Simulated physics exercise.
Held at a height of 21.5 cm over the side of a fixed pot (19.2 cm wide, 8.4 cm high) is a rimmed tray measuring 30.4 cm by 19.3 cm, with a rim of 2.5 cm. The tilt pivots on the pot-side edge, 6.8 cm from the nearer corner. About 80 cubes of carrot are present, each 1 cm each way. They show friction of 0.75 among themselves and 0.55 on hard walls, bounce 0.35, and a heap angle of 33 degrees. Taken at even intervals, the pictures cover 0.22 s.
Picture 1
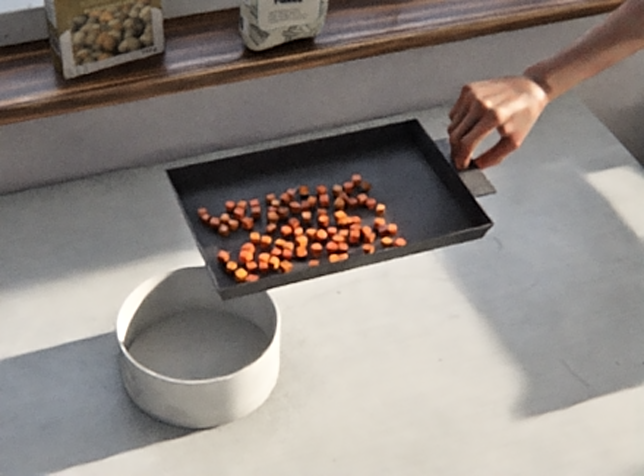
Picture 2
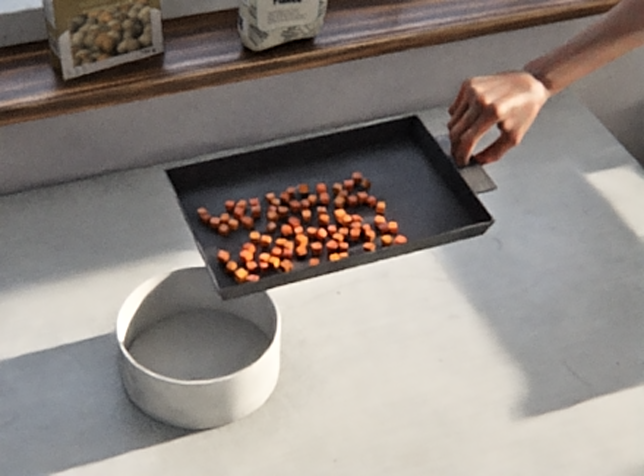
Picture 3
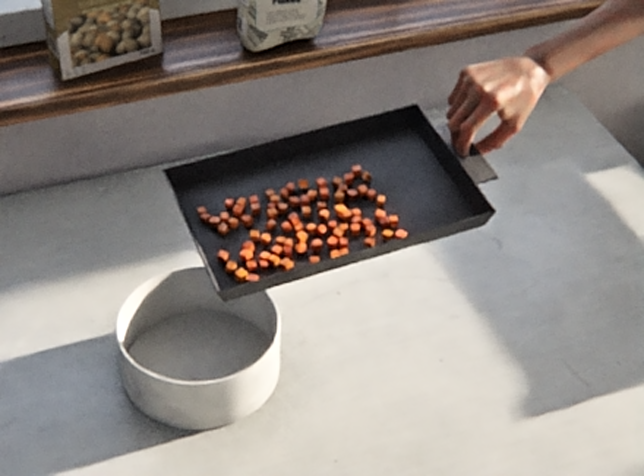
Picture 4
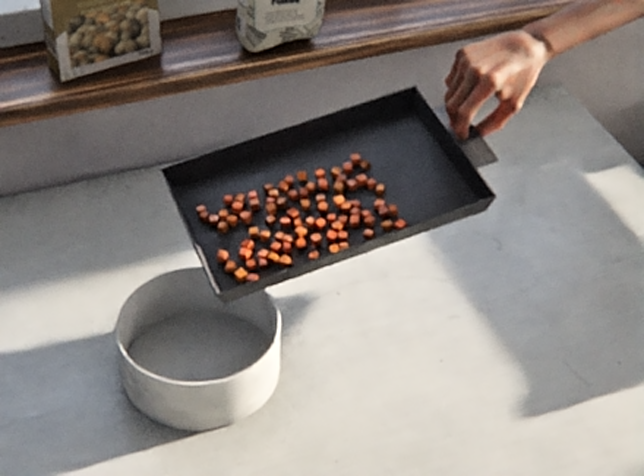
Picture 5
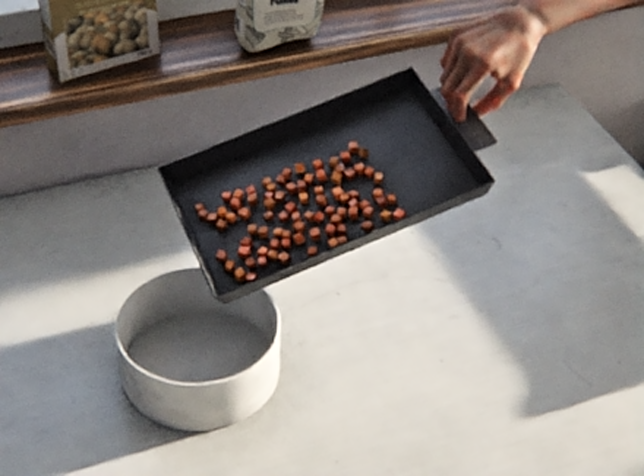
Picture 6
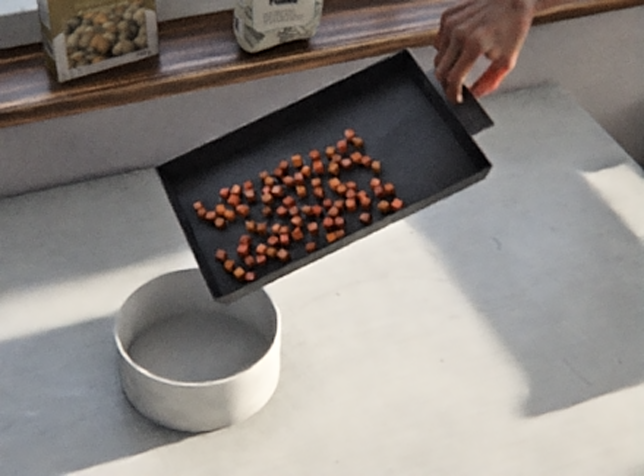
On a pale grey countertop, a hand holds the right end of a dark rimmed tray of orange carrot cubes and steadily raises it, tilting the tray toward a round white pot at left while the cubes barely shift.
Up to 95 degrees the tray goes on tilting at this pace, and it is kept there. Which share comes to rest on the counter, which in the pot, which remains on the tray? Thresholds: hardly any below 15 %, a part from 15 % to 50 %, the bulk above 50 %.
Prediction - counter: The bulk; pot: A part; tray: Hardly any.
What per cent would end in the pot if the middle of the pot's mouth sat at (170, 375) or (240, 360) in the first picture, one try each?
The shares would be near 100 and 65 per cent respectively.
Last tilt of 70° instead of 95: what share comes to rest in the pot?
Around 15 in a hundred.
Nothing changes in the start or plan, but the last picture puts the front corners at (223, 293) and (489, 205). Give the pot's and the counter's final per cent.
Final per cent - pot 15, counter 85.
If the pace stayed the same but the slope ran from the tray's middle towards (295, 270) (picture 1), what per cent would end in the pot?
The share comes to about 15 in a hundred.
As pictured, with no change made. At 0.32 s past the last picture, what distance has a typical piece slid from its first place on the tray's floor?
Displacement on the tray: About 5 cm.
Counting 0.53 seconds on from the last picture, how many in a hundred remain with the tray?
Estimate: Near 65 in a hundred.
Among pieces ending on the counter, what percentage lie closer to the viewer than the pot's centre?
Roughly 100 per cent.
Then, 0.32 s after the last picture, tilt 57 degrees; the tray holds 100 %, the pot 0 %.
Then, 0.53 s after the last picture, tilt 81 degrees; the tray holds 65 %, the pot 0 %.
Then, 0.86 s after the last picture, tilt 95 degrees; the tray holds 10 %, the pot 20 %.
In the end, counter 70 %, pot 30 %, tray 0 %.
